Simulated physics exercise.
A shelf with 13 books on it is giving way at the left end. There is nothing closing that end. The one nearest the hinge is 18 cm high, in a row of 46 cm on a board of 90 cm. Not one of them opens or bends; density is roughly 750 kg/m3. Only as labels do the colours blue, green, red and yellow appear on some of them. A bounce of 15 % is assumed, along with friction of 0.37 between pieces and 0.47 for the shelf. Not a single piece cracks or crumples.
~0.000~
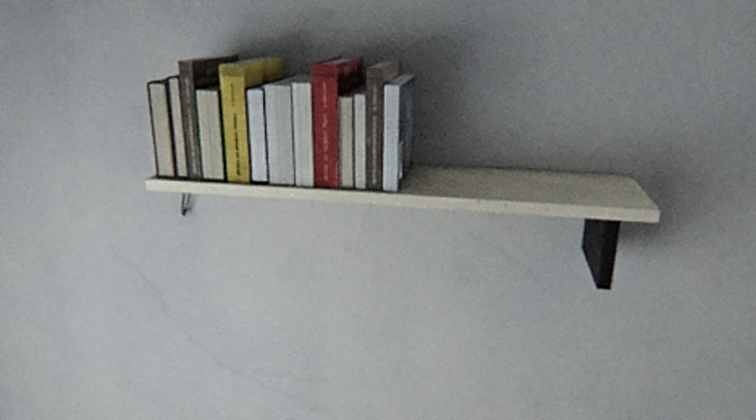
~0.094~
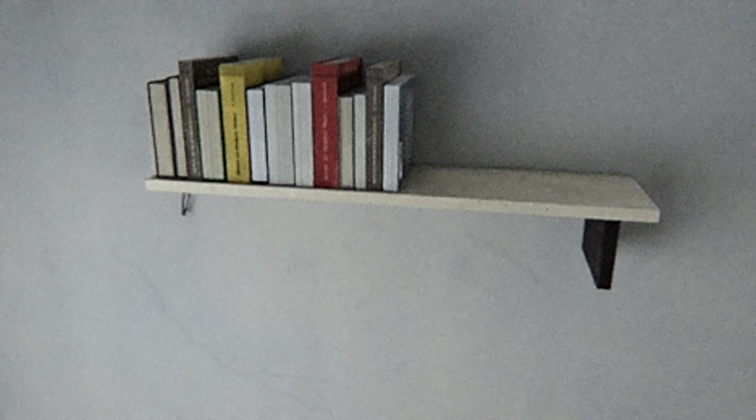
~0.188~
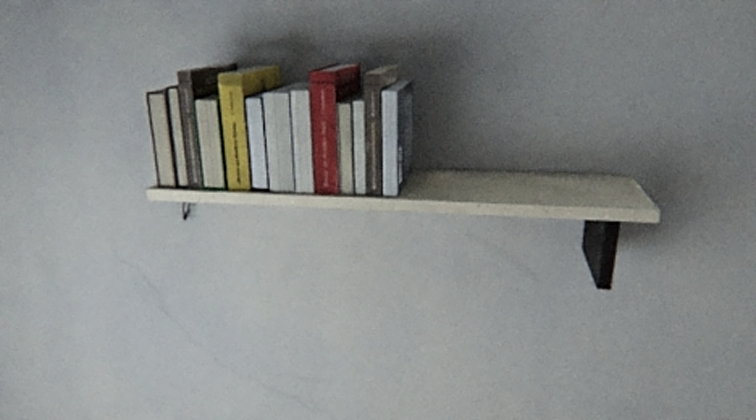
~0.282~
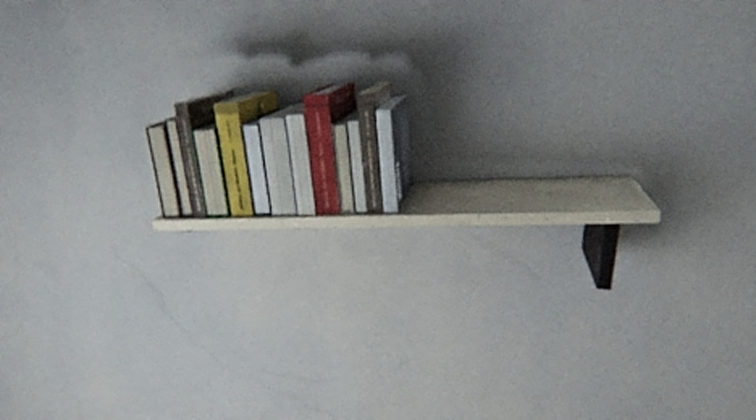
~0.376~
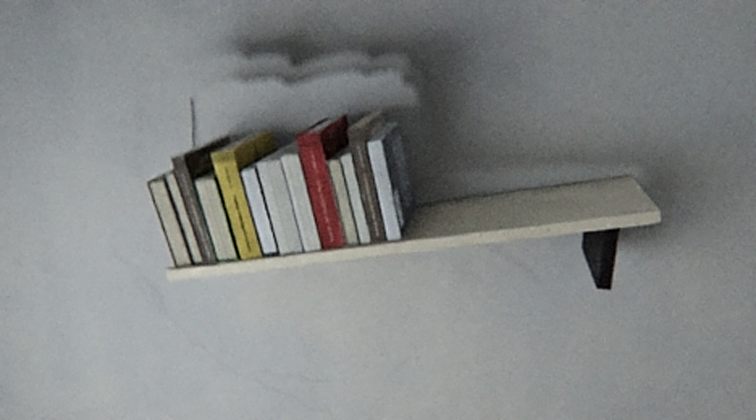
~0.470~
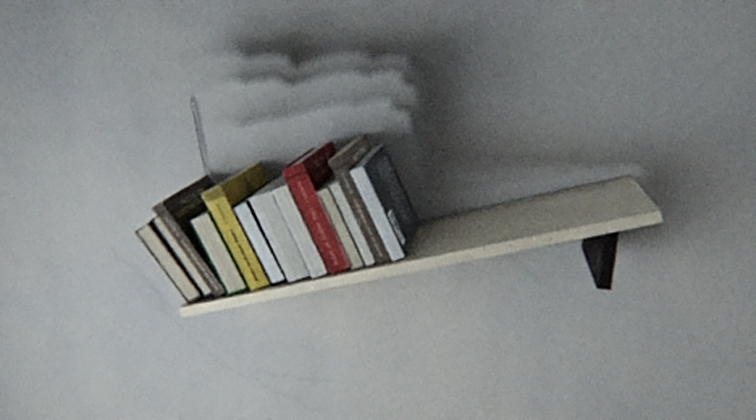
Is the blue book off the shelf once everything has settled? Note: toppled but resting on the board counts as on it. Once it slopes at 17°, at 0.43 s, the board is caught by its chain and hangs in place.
No, it is still there.
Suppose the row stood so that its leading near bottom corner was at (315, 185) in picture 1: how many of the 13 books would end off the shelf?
Under that change, 0.
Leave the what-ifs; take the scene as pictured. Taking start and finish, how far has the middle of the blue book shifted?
Roughly 30 cm.
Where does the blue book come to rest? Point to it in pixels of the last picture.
In the final picture it sits close to (244, 247).
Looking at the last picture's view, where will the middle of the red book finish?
In the final picture its centre lies roughly at (299, 222).
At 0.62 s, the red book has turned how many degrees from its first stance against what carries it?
Angle from initial pose, roughly 25 deg - estimate.
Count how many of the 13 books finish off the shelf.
The tally stands at 5.
After 0.62 s, none of the 13 books off the shelf, 13 disturbed; blue book 27° from how it stood; green book 28° from how it stood.
After 0.84 s, 3 of the 13 books off the shelf; blue book 42° from how it stood; green book on its side.
After 1.22 s, 5 of the 13 books off the shelf; blue book on its side; green book upside down.
In the end (1.7 s), 5 of the 13 books off the shelf; blue book on its side; green book on its side; yellow book on its side. From the last view, middles, blue book near (244, 247).
